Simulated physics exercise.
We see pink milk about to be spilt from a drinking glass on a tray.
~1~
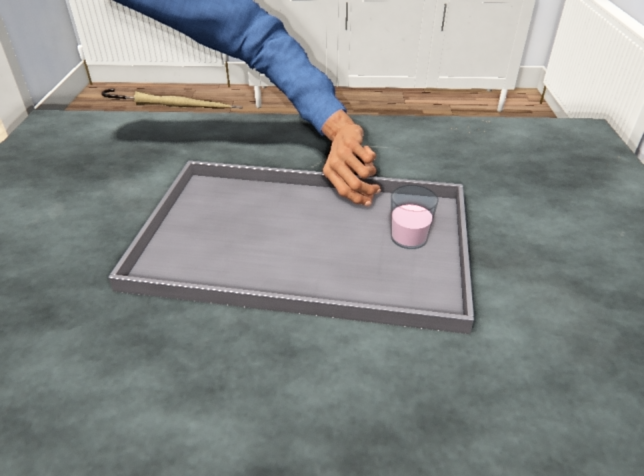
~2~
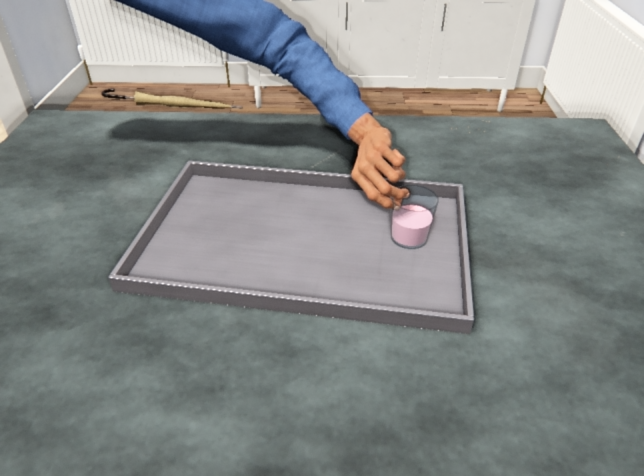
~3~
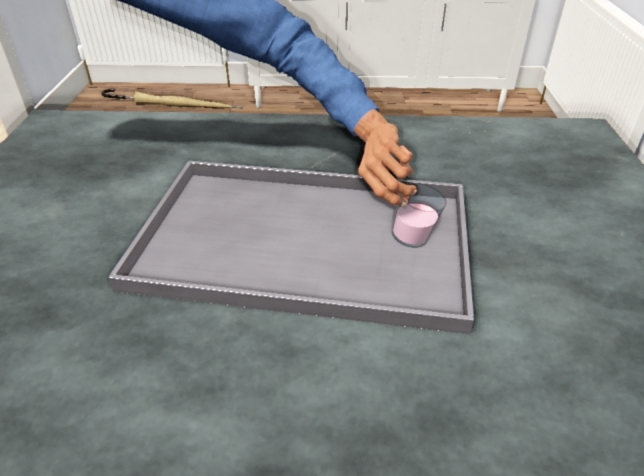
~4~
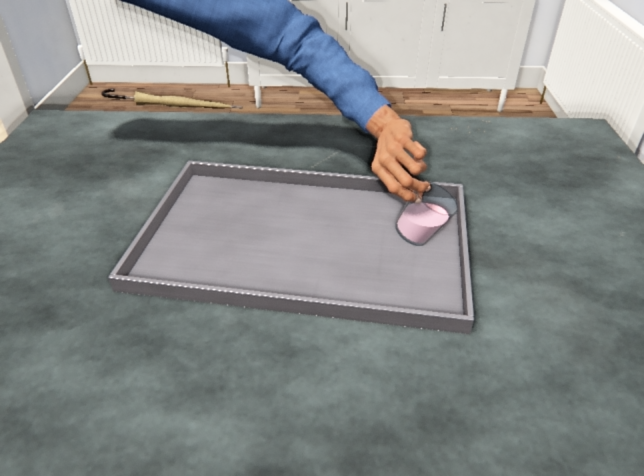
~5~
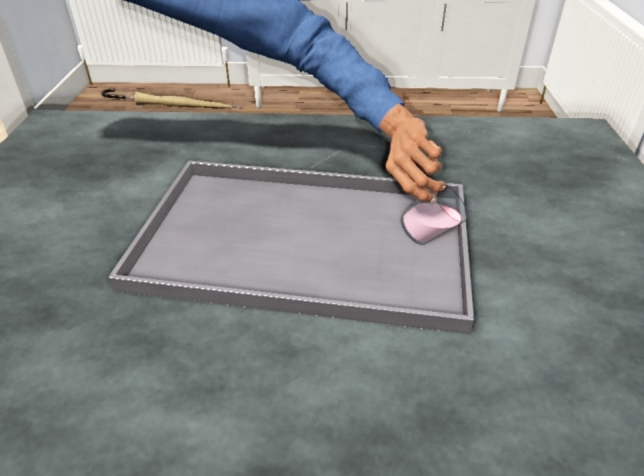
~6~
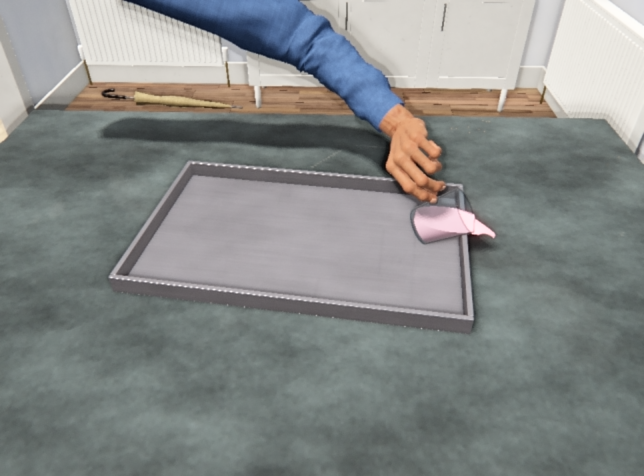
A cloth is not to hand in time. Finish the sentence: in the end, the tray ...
... lets some of it escape.
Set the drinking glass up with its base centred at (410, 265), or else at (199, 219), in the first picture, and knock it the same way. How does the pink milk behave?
First it wets the top as well, then it stays in the tray.
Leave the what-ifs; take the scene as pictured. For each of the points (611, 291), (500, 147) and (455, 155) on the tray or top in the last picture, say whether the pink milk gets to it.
The opening spot comes out in the spill, the second out of the spill, the closing one out of the spill.
Next, the drinking glass lies across the rim; the puddle covers about as much as a plate; the table is getting wet.
After that, the puddle covers about as much as a tray; the table is getting wet.
Finally, the puddle covers about as much as a tray; the table is getting wet.
